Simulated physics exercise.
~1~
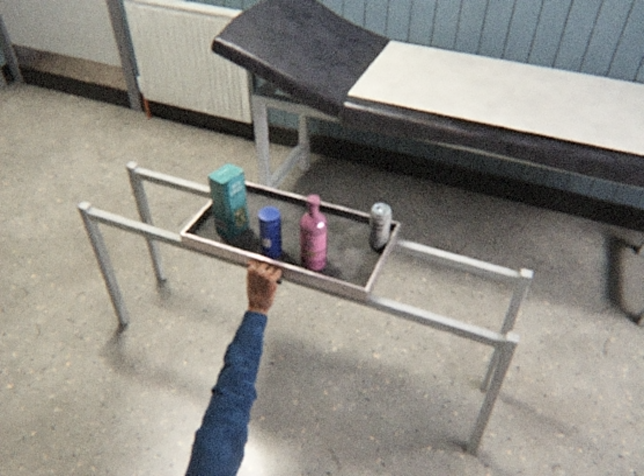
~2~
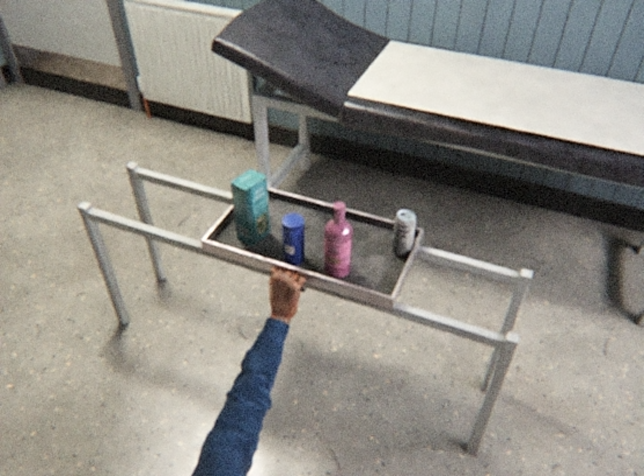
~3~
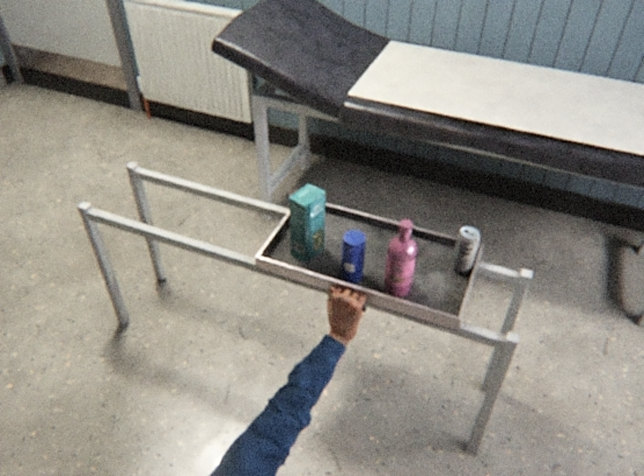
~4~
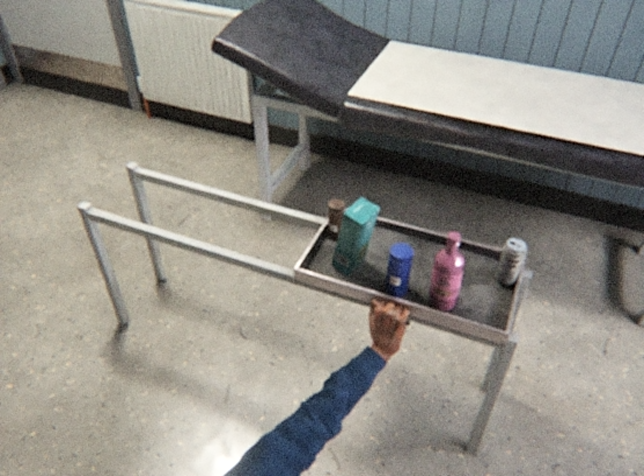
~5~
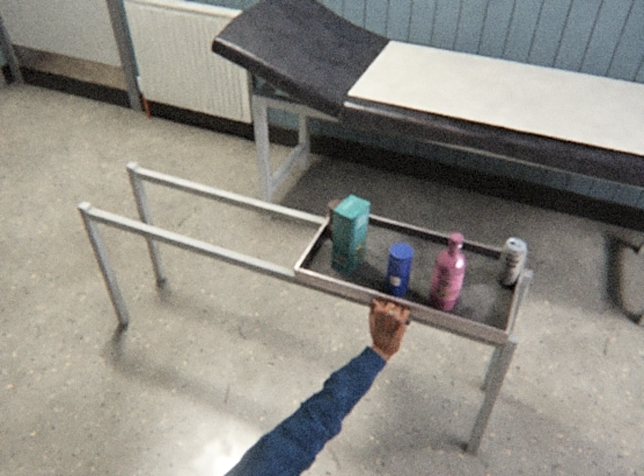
A hand in a dark blue sleeve grips the near edge of a shallow, low-railed tray on a grey metal frame, seen from above in a room with a padded couch against a blue panelled wall. On the tray stand a turquoise carton at the left, a blue jar, a pink bottle and a whitish can at the right. The hand slides the tray to the right, carrying everything along. As it reaches the right end, the carton leans right, revealing a brown container behind it. The carton then settles upright, and all five items remain standing.
